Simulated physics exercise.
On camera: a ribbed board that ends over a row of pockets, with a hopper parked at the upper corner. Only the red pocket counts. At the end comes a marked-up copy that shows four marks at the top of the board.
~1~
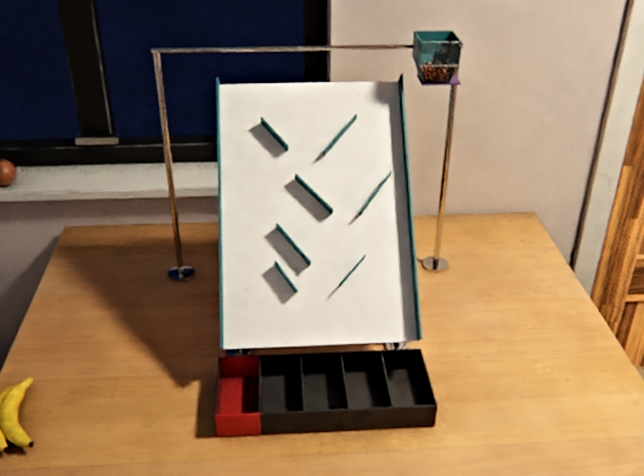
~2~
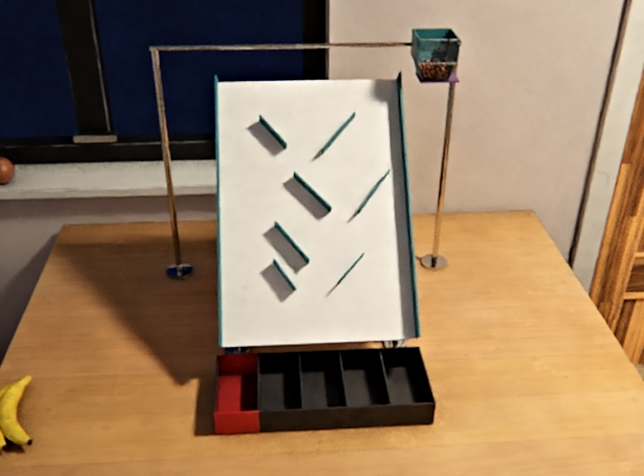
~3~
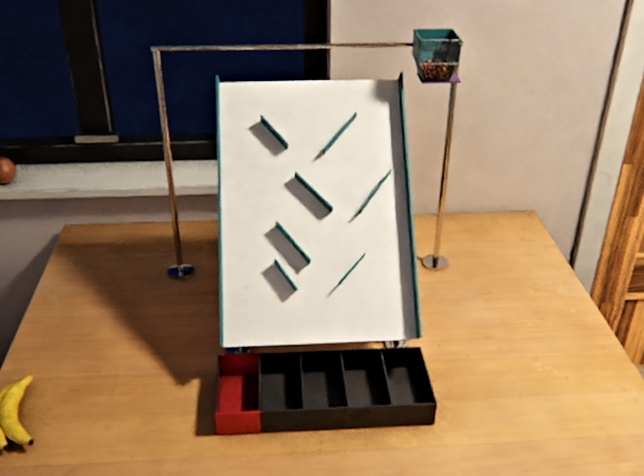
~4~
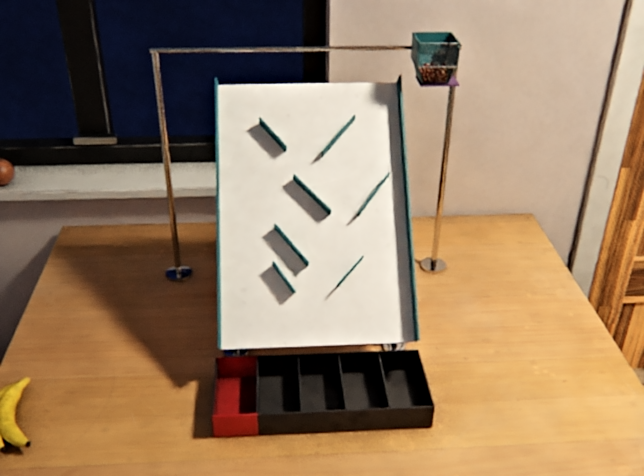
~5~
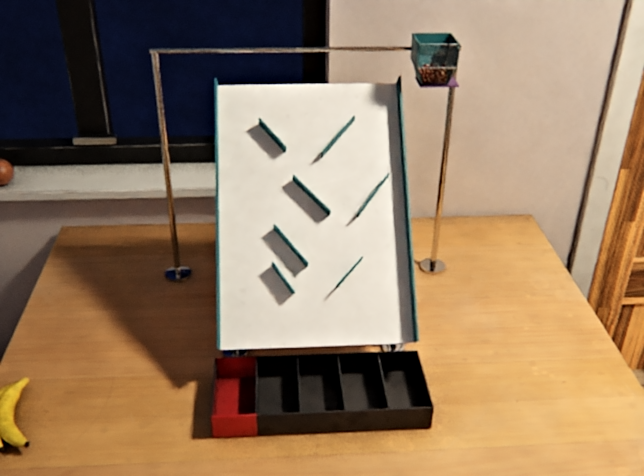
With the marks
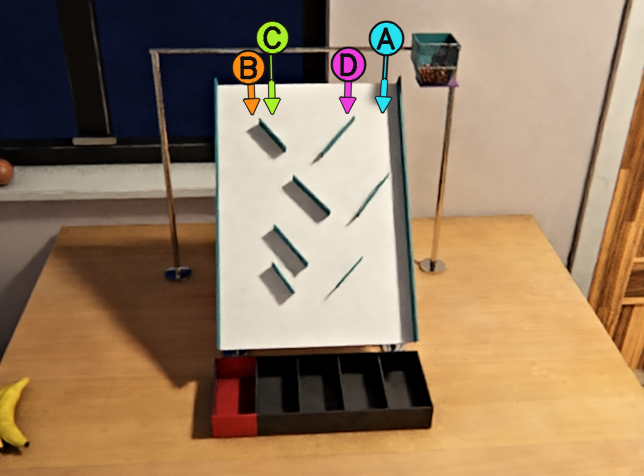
We see a tilted white board with slanted ribs above a row of pockets, the leftmost red, and a small hopper of beans at the upper right; nothing moves apart from a very slight shift of the view.
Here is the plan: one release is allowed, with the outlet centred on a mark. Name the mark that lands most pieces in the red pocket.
B is best.
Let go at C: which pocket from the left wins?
The fifth.
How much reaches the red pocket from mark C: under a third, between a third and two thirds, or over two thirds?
It is under a third.
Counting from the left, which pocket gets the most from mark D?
The third.
On the marked copy, mark A meets the board at (382, 106); mark B meets the board at (252, 108); mark C meets the board at (272, 108); mark D meets the board at (347, 107).
With A, not one piece in the red pocket, almost all in other pockets, just a few outside the box.
With B, roughly two thirds in the red pocket, roughly a quarter in other pockets, just a few held on the board, about a tenth outside the box.
With C, about a tenth in the red pocket, almost all in other pockets.
With D, just a few in the red pocket, almost all in other pockets.
